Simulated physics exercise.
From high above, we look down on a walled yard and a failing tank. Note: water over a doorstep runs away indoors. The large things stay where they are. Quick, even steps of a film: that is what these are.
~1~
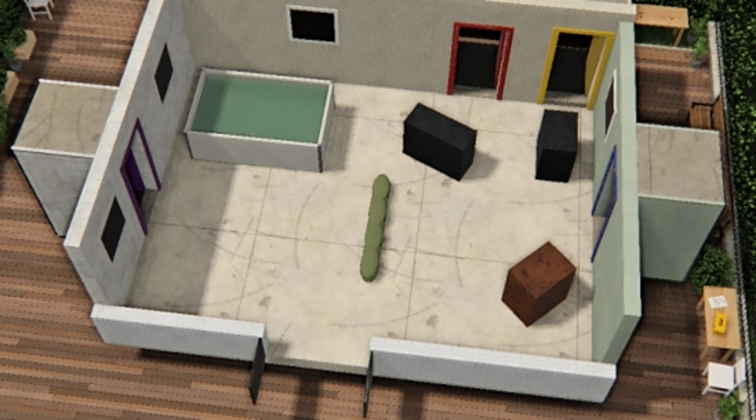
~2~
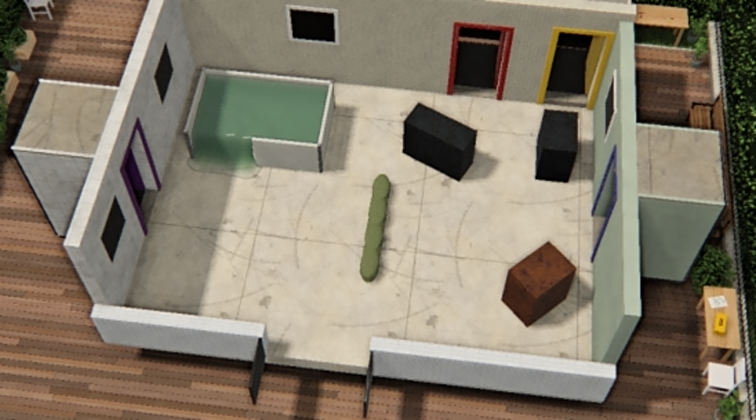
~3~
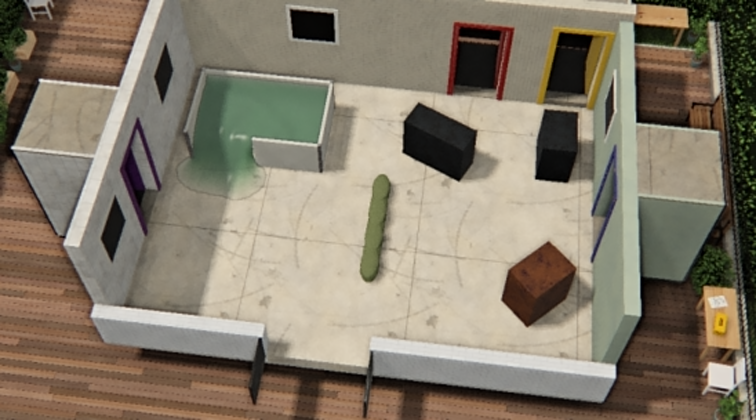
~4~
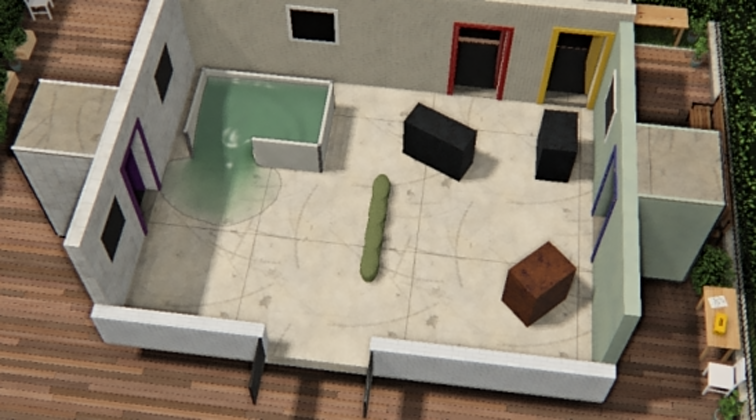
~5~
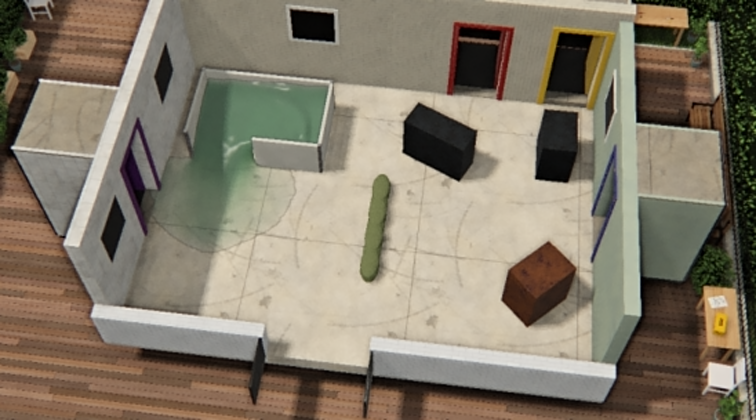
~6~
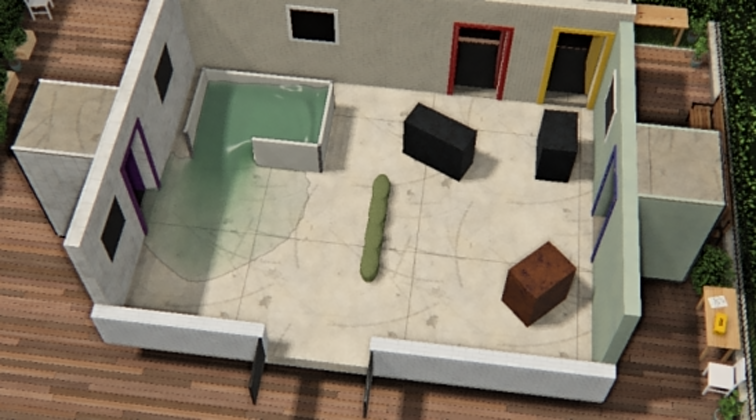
Walled yard seen from above, with green water pouring through a gap in a tank's front and spreading across the pale floor.
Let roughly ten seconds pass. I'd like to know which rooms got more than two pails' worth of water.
The yellow door is not overrun past two buckets; the blue door is not overrun past two buckets; the purple door is overrun past two buckets; the red door is not overrun past two buckets.
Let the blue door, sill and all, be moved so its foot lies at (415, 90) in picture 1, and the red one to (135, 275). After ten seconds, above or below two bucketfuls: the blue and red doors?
Then: The blue door lets less in, the red door lets more in.
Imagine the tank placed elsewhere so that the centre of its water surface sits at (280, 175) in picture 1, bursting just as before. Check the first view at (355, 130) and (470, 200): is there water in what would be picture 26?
Parched, parched.
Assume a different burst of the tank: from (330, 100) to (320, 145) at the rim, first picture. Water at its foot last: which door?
Answer: The purple-painted one.
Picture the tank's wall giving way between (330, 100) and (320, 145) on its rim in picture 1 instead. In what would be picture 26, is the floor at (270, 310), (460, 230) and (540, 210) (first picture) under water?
Going in your order, I'd say drenched, then drenched, then drenched.
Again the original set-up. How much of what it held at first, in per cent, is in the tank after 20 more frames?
That would be roughly 32 per cent.
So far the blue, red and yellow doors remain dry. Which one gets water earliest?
The blue one, before the others.
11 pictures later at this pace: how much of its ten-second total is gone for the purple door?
My figure is 45 in a hundred.
A moment on, water covers 25 % of the floor; the yellow door not reached, the blue door not reached, the purple door over two buckets in, the red door not reached.
Next, water covers 25 % of the floor; the yellow door not reached, the blue door not reached, the purple door far over two buckets in, the red door not reached.
Then, water covers 35 % of the floor; the yellow door not reached, the blue door not reached, the purple door far over two buckets in, the red door not reached.
Later, water covers 65 % of the floor; the yellow door not reached, the blue door wet at the sill, nothing in, the purple door far over two buckets in, the red door not reached.
In the end, water covers 85 % of the floor; the yellow door wet at the sill, nothing in, the blue door under two buckets in, the purple door far over two buckets in, the red door wet at the sill, nothing in.
